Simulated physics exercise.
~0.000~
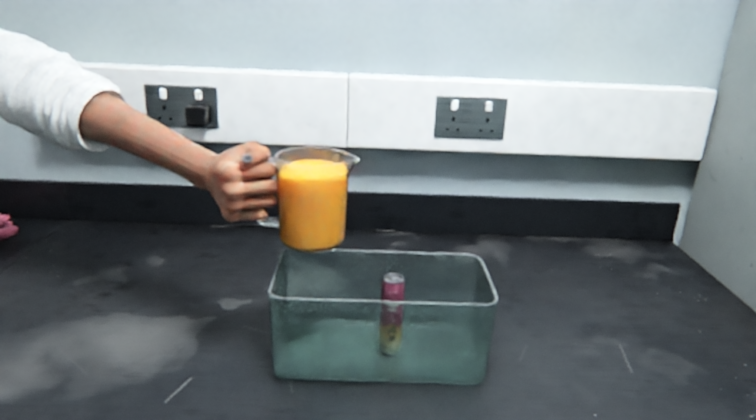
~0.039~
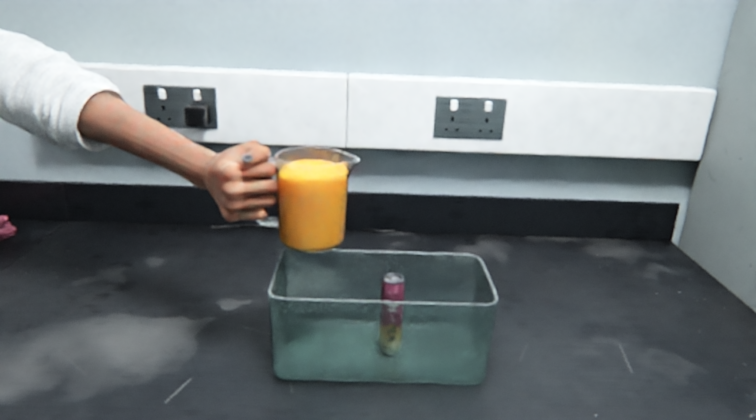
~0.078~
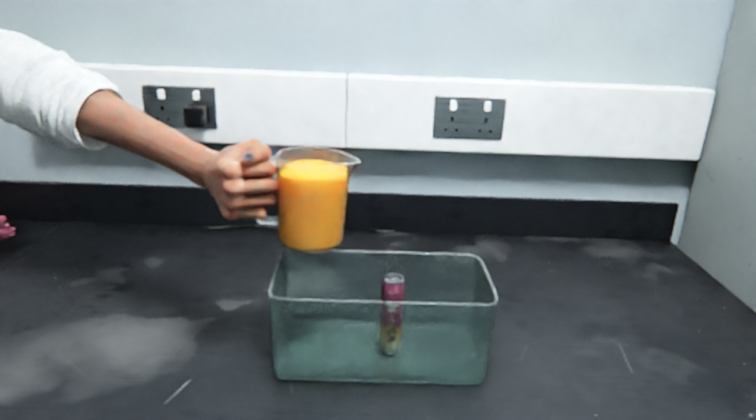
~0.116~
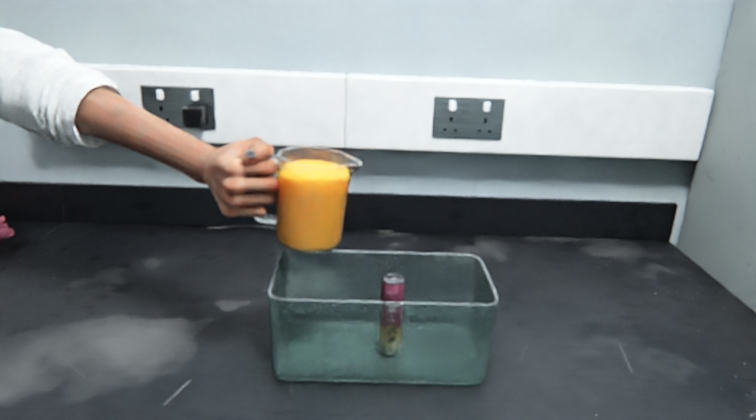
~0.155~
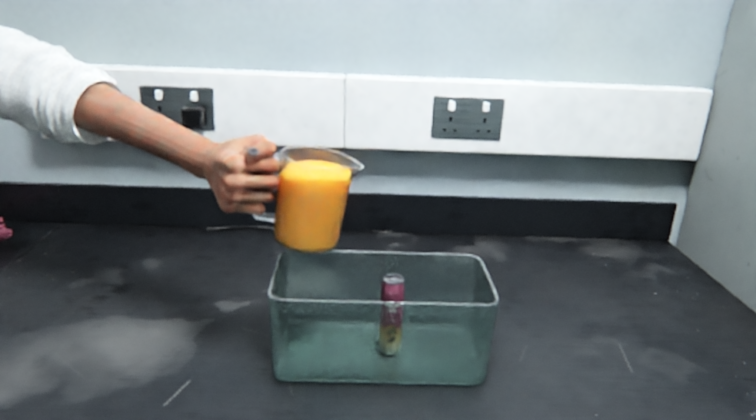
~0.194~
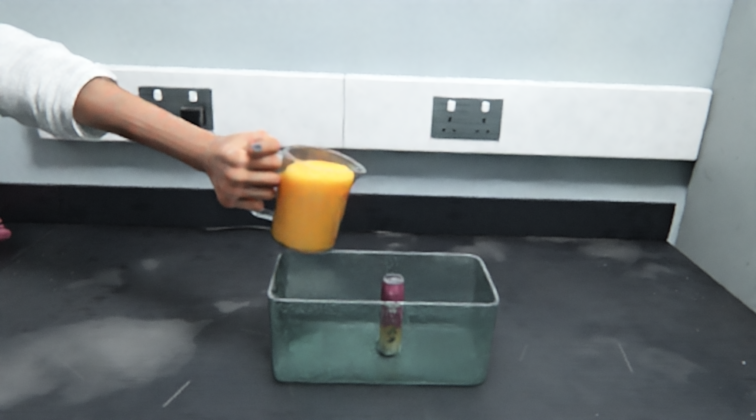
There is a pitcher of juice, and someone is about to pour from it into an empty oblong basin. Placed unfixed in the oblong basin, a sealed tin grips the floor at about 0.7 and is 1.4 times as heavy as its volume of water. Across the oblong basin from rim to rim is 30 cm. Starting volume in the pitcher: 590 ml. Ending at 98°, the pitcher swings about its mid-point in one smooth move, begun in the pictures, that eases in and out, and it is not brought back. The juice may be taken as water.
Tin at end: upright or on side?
Most likely it will not capsize.
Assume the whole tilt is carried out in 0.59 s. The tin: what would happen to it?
Outcome - the tin stays erect.
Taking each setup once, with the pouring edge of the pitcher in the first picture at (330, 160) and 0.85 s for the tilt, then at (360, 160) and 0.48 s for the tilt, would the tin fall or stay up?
The tin overturns the first time and stays vertical the second time.
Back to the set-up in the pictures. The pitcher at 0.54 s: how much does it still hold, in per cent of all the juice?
Roughly 82 per cent.
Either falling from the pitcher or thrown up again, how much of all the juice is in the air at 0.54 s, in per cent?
Roughly 14 %.
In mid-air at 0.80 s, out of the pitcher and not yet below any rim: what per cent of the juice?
Something like 18 per cent of the total.
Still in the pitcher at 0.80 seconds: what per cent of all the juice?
Close to 36 percent of the whole amount.
After 0.54 s the tilt is 69° and 82 per cent is still to pour; the tin stands where it began.
After 0.80 s the tilt is 97° and 35 per cent is still to pour; the tin stands where it began.
After 1.06 s the tilt is 98° and 7 per cent is still to pour; the tin stands where it began.
After 1.35 s the tilt is 98° and 1 per cent is still to pour; the tin stands where it began.
In the end the tin stands where it began.
